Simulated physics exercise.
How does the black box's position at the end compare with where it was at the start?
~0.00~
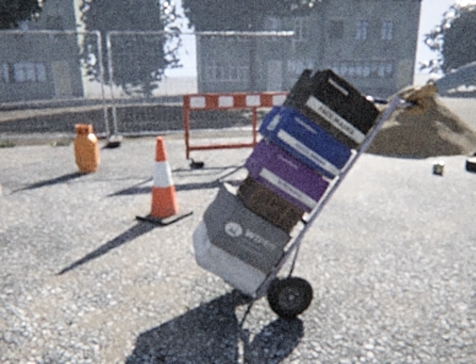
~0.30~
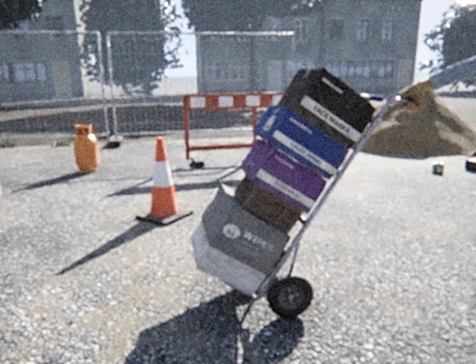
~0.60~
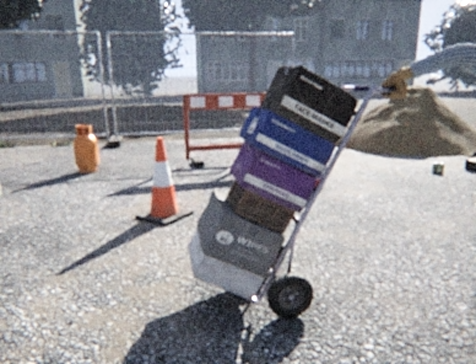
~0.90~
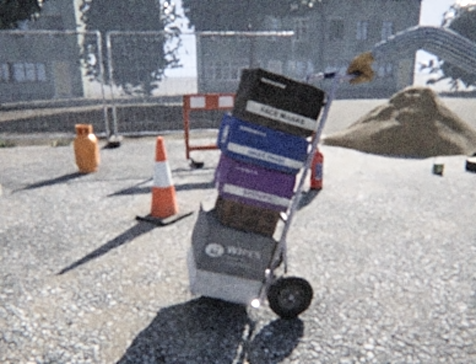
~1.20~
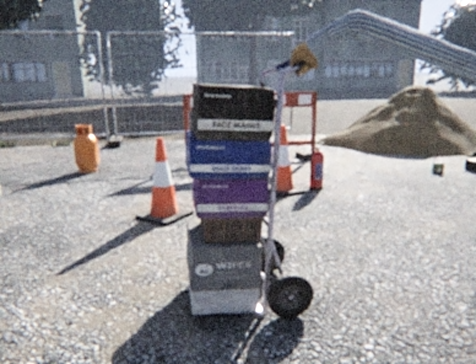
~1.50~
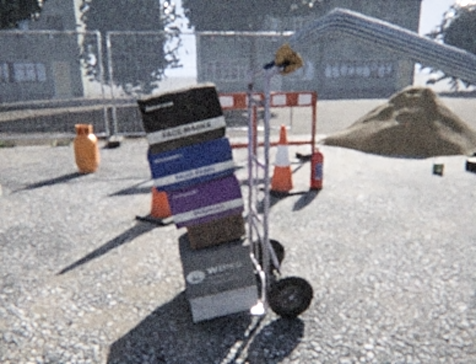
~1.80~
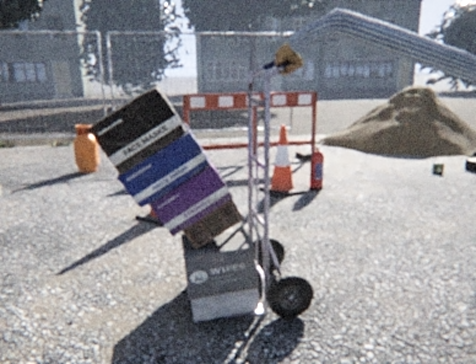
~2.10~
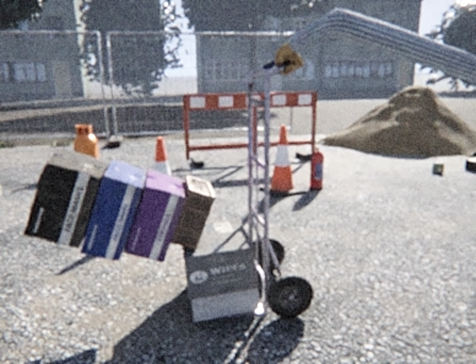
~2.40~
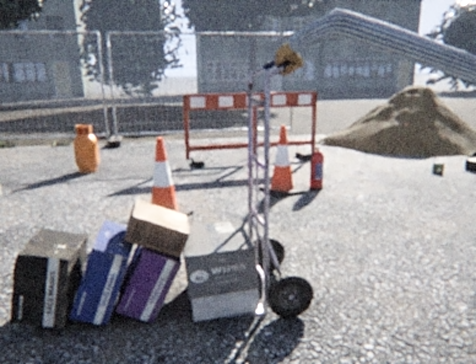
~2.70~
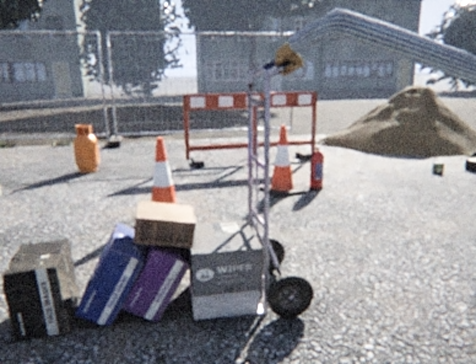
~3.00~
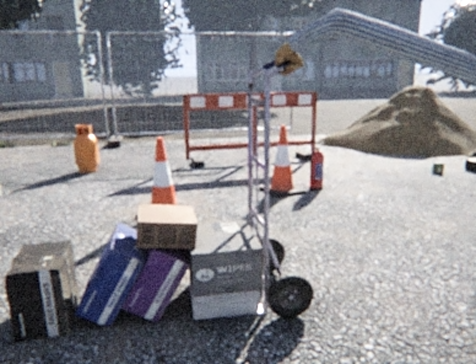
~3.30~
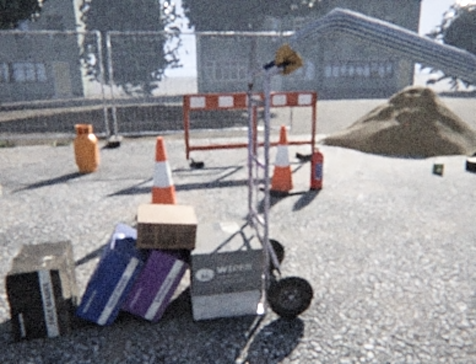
At the start the black box is at the top of the stack on the tilted hand truck, up toward the right. By the end it lies tipped over on the ground at the far left, beyond the blue and purple boxes.
A hand truck leaning back to the right, stacked with black, blue, purple and brown boxes above a grey one, swings upright on a sunlit gravel lot with traffic cones and a barrier behind. As it comes upright and stops, the upper boxes tilt left together while the grey one stays low on the truck. They pitch over the side and drop toward the ground. The black, blue and purple boxes end tipped over to the left, with the brown one on its side above the purple one, against the grey box. The truck stays upright.
